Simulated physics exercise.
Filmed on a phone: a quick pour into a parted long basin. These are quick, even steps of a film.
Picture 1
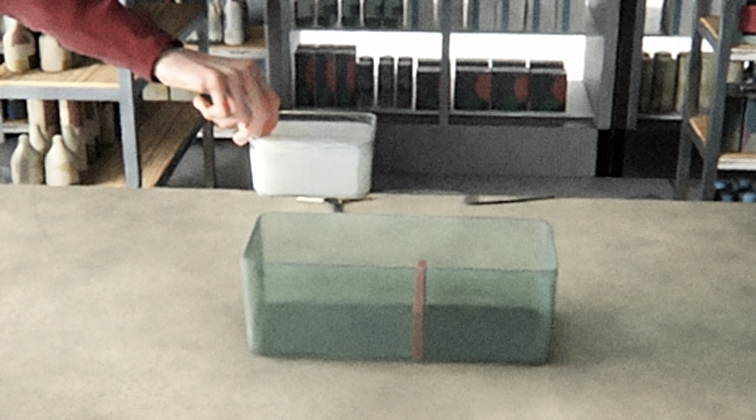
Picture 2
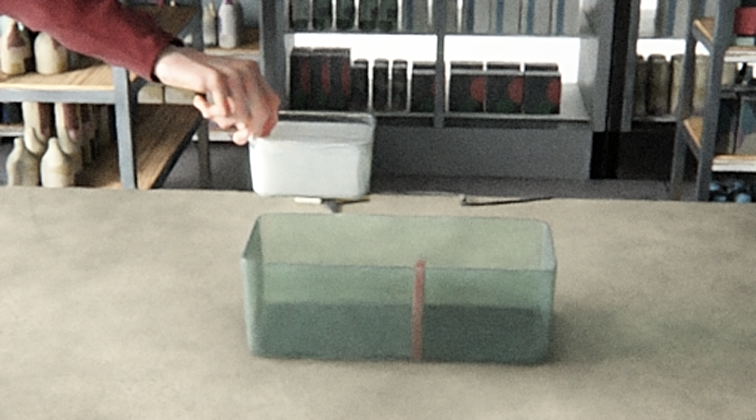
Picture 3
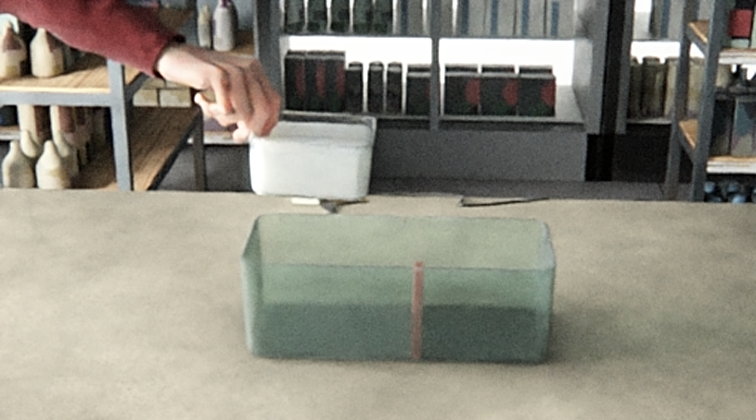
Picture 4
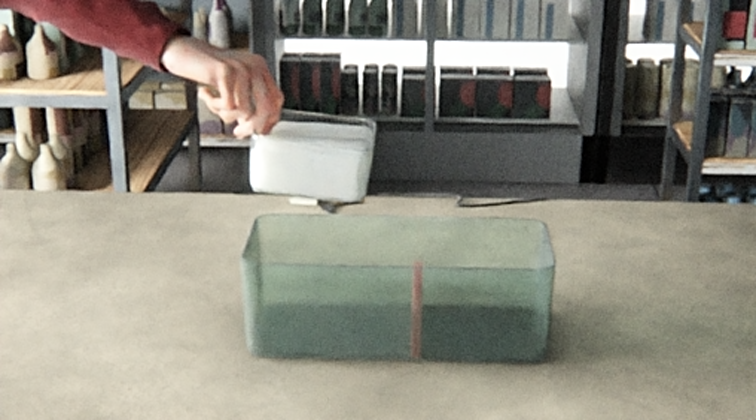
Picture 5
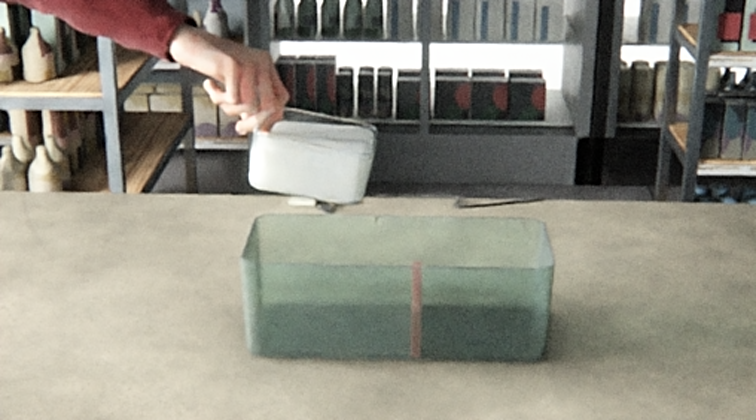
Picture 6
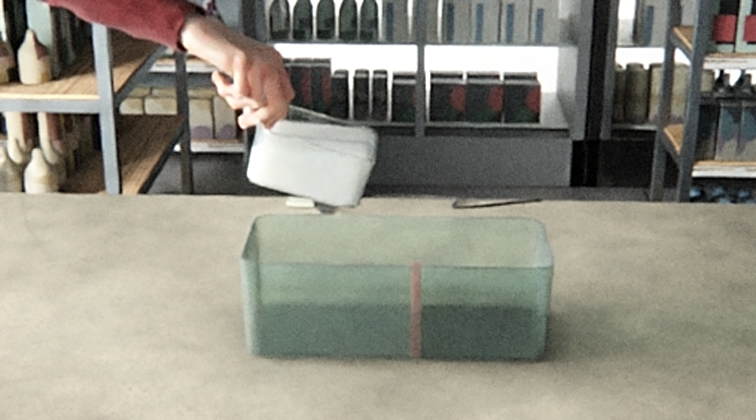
We see a hand in a red sleeve holding a small container of white liquid above a long greenish basin with a reddish divider, then gradually tilting it down to the right while the basin stays still.
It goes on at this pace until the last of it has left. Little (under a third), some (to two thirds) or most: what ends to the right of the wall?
In the end between a third and two thirds is right of the wall.
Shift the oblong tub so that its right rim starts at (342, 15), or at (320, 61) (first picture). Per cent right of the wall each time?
The first gives 45 %, the second 5 %.
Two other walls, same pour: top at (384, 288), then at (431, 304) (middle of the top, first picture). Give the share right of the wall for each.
The first gives 80 %, the second 40 %.
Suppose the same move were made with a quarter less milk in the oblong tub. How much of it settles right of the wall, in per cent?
Close to 30 per cent.
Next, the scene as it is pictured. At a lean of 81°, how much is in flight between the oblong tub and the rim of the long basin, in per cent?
Roughly 35 in a hundred.
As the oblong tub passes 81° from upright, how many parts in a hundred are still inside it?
Close to 30 per cent.
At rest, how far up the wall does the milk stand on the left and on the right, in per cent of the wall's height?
Some 20 per cent left and 30 right.
A moment on, the oblong tub is tipped on its side and 32 per cent is still to pour, 6 is left of the wall and 24 right of it.
Next, the oblong tub is tipped right over and 4 per cent is still to pour, 42 is left of the wall and 49 right of it.
Then the oblong tub is tipped right over and 0 per cent is still to pour, 48 is left of the wall and 49 right of it.
Later the oblong tub is tipped right over and 0 per cent is still to pour, 48 is left of the wall and 49 right of it.
Finally, 48 per cent lies left of the wall, 49 right of it and 2 outside.
